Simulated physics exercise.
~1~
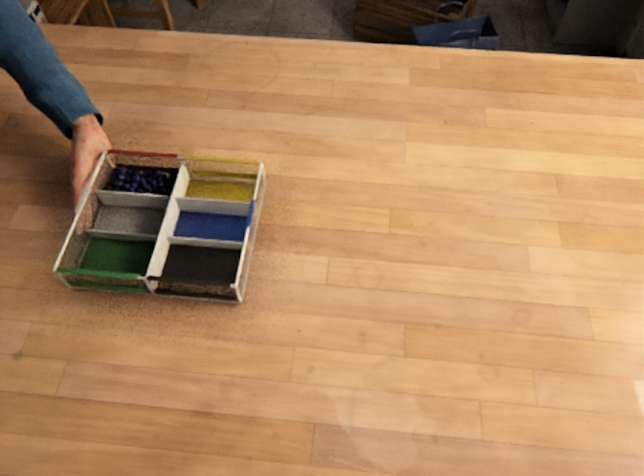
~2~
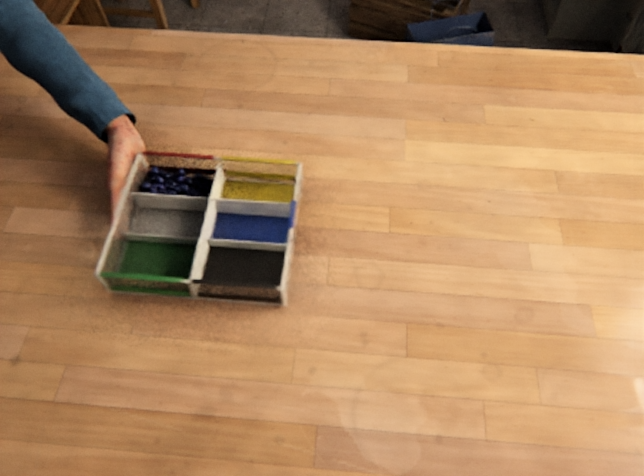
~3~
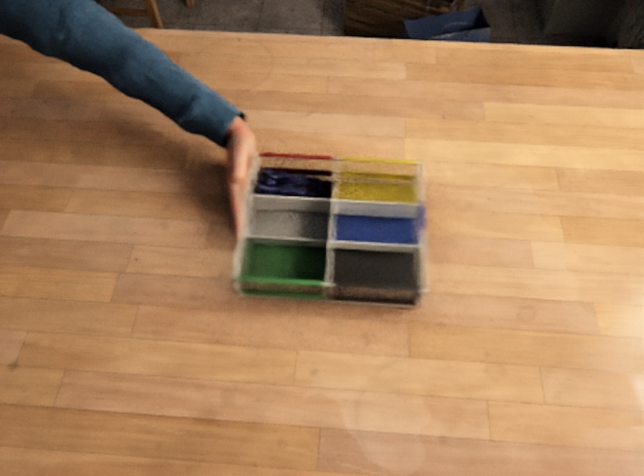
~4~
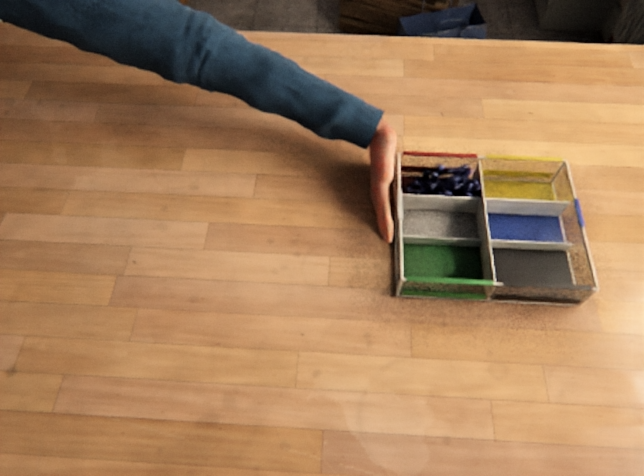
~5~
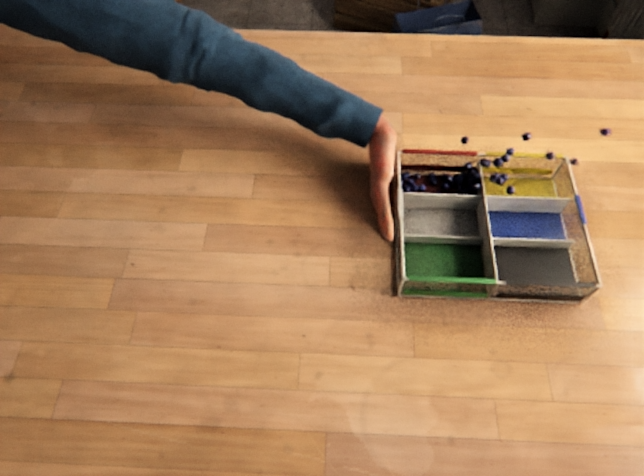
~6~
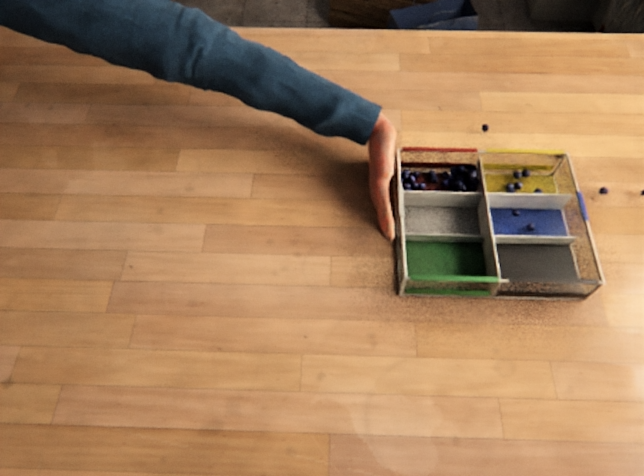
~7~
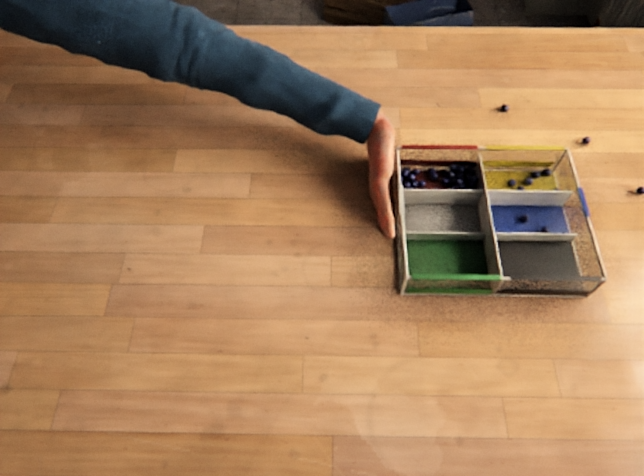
A hand slid a divided tray of blueberries quickly to the right across a wooden table and stopped it abruptly, sending some berries hopping into the yellow and blue compartments and a few onto the tabletop, while most stayed in the red one.
